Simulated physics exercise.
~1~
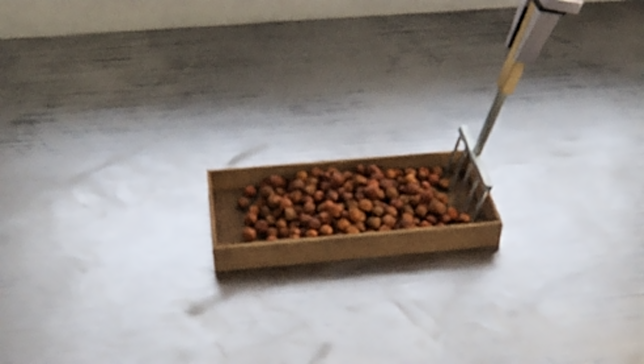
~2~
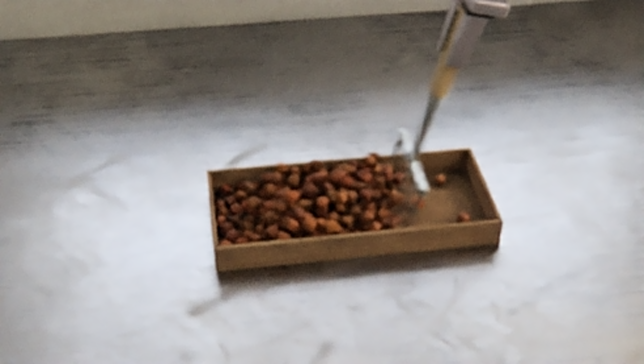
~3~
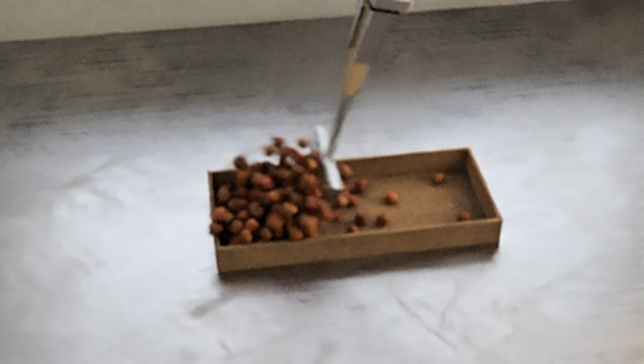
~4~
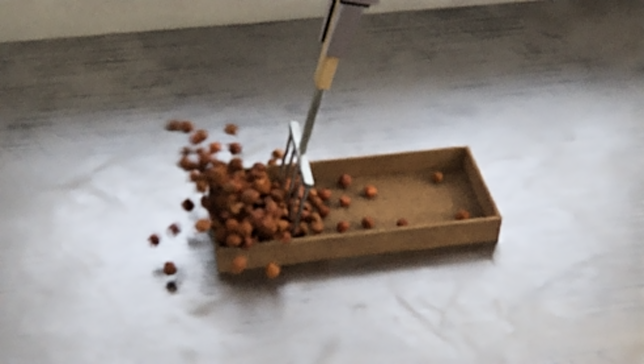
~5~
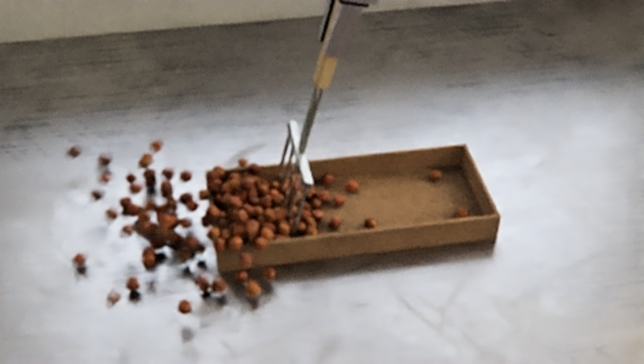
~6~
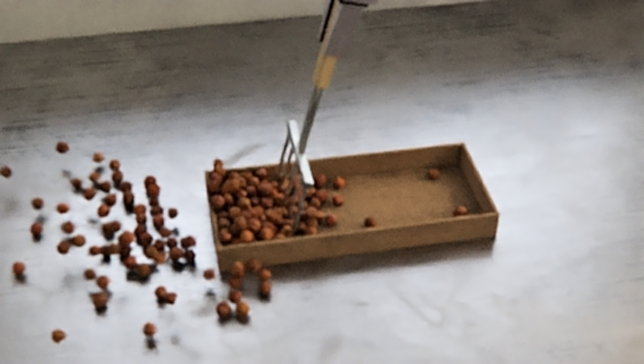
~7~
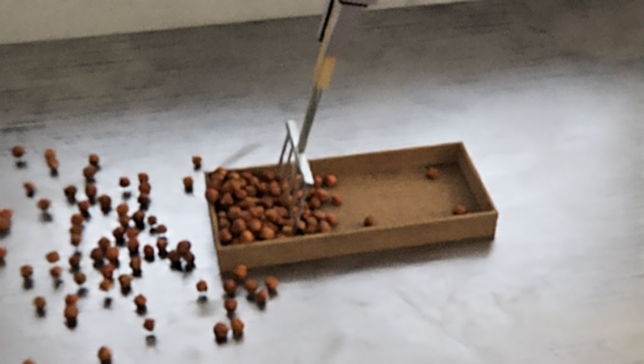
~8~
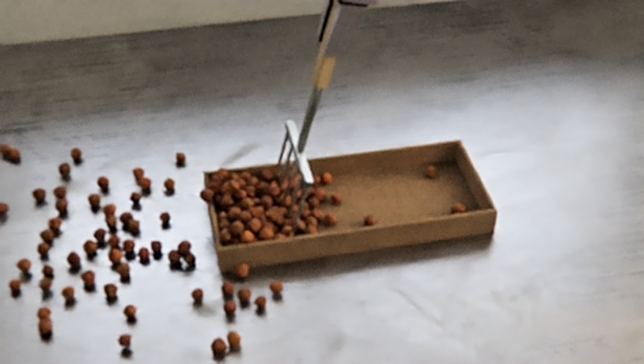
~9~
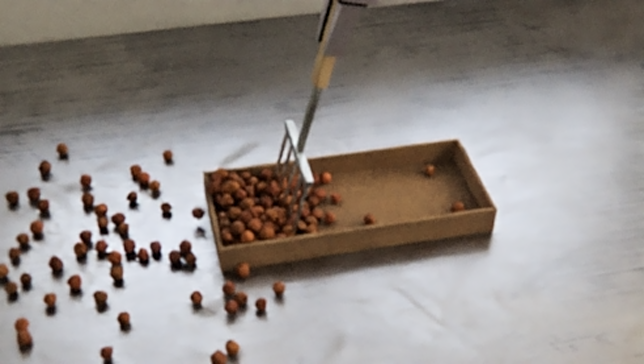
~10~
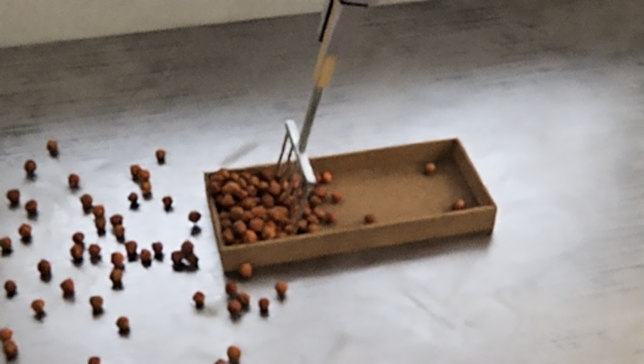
At first, reddish-brown hazelnuts lie spread across a shallow rectangular trough on a pale surface, with a comb held by a robot arm at the right end. The comb sweeps left, bunching the nuts ahead of it and leaving only a few stragglers behind. As the pile crowds the left end, nuts heap up and spill over the wall. The comb then stops short of that end, while a burst of hazelnuts scatters leftward over the surface. They spread apart and slow down, leaving many strewn outside, while a larger heap remains inside against the comb.
